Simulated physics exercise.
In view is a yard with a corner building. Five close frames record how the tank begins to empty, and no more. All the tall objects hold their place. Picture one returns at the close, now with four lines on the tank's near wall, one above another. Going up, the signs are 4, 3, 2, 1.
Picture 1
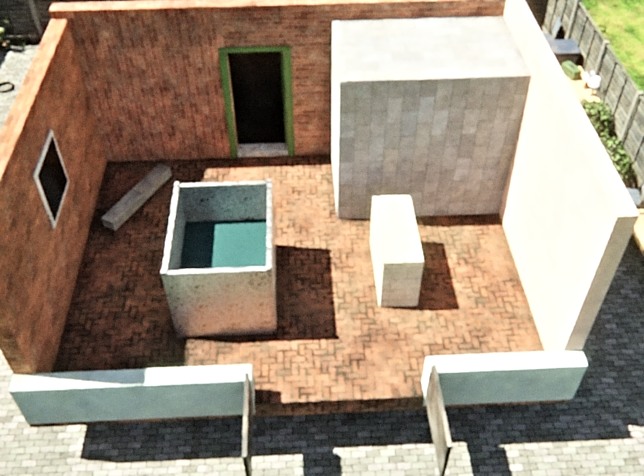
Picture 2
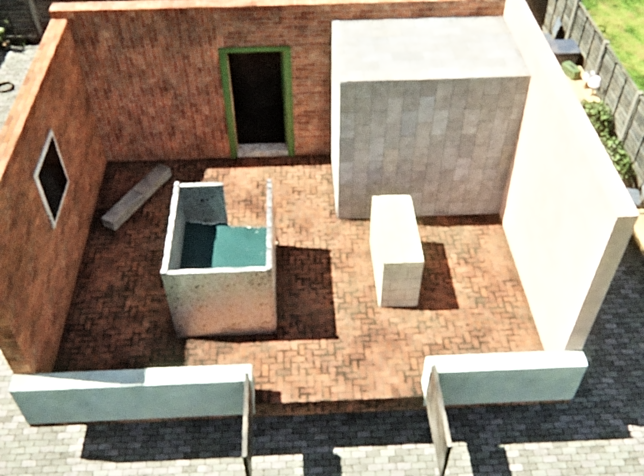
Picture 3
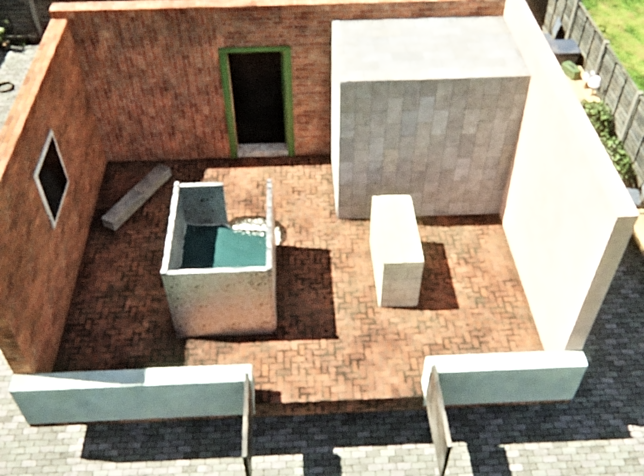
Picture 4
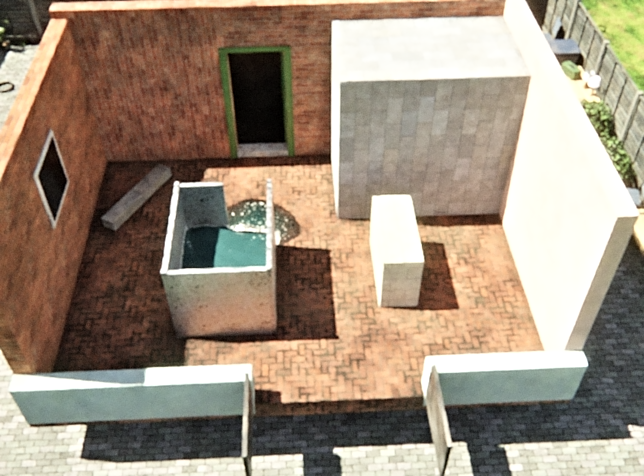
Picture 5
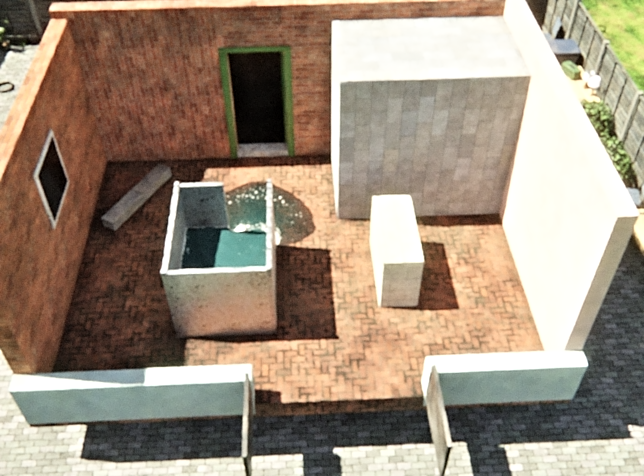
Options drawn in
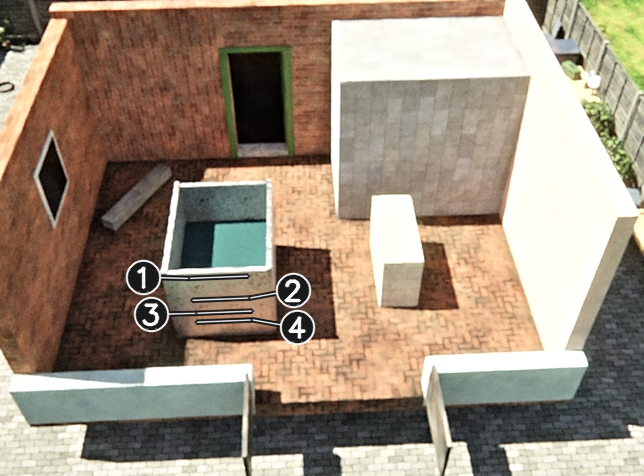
Water in a speckled tank dropped lower as the tank's back side opened up, and a foamy patch spread behind it across the red brick yard, toward the green doorway and to the right.
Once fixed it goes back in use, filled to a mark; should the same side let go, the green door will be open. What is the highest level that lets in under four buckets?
That is mark 4.
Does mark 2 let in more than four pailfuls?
Yes.
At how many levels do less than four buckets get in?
One.
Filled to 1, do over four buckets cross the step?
Yes, it does.
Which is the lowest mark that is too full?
3 it is.
On the marked copy, 1 at (217, 277); 2 at (221, 299); 3 at (223, 312); 4 at (224, 321); from the bottom up 4, 3, 2, 1.
With 1, dozens of bucketfuls pour in.
With 2, dozens of bucketfuls pour in.
With 3, about 7 bucketfuls get in.
With 4, a splash gets over, under a bucket.
